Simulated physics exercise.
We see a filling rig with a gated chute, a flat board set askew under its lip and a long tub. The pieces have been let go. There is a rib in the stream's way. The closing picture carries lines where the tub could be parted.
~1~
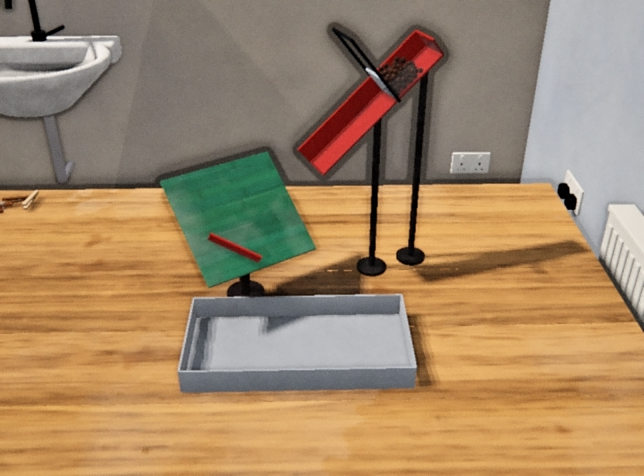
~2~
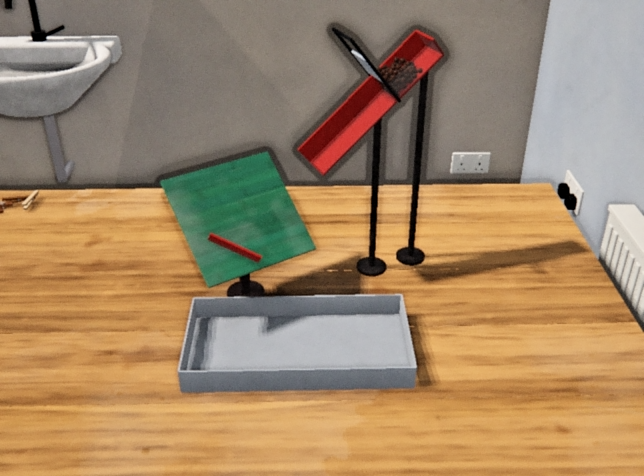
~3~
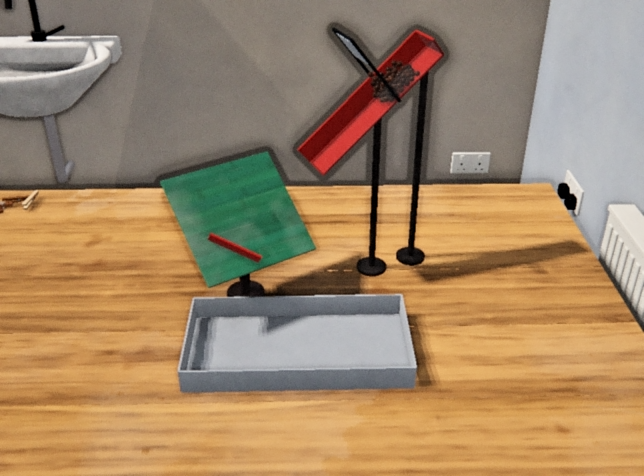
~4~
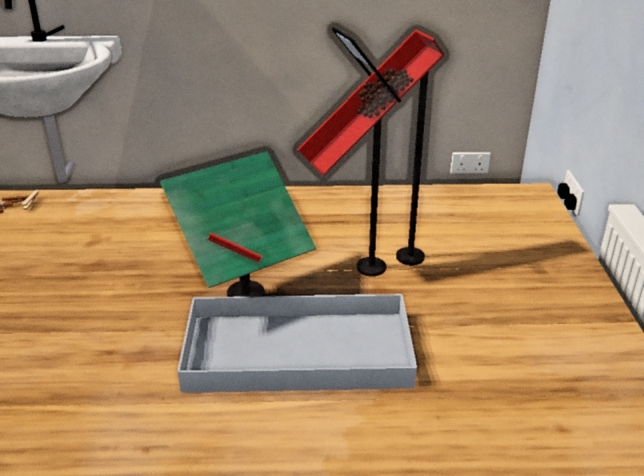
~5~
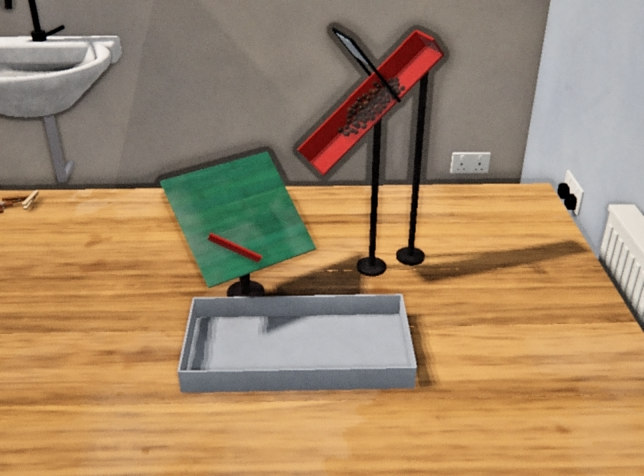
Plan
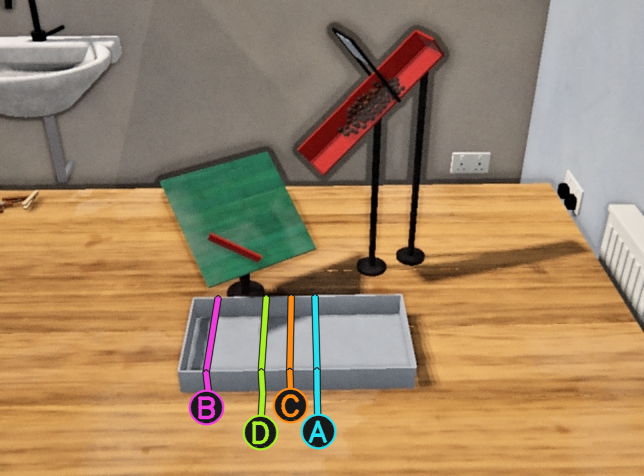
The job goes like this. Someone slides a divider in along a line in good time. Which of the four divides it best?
Choose C.
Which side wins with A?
Left.
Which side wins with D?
More lands on the right.
On the marked copy, line A crosses the front rim at (316, 369); line B crosses the front rim at (206, 371); line C crosses the front rim at (289, 369); line D crosses the front rim at (261, 370).
If A is chosen, of what is caught, almost all on the left of the divider, about a tenth on the right.
If B is chosen, of what is caught, just a few on the left of the divider, almost all on the right.
If C is chosen, of what is caught, roughly half on the left of the divider, roughly half on the right.
If D is chosen, of what is caught, just a few on the left of the divider, almost all on the right.
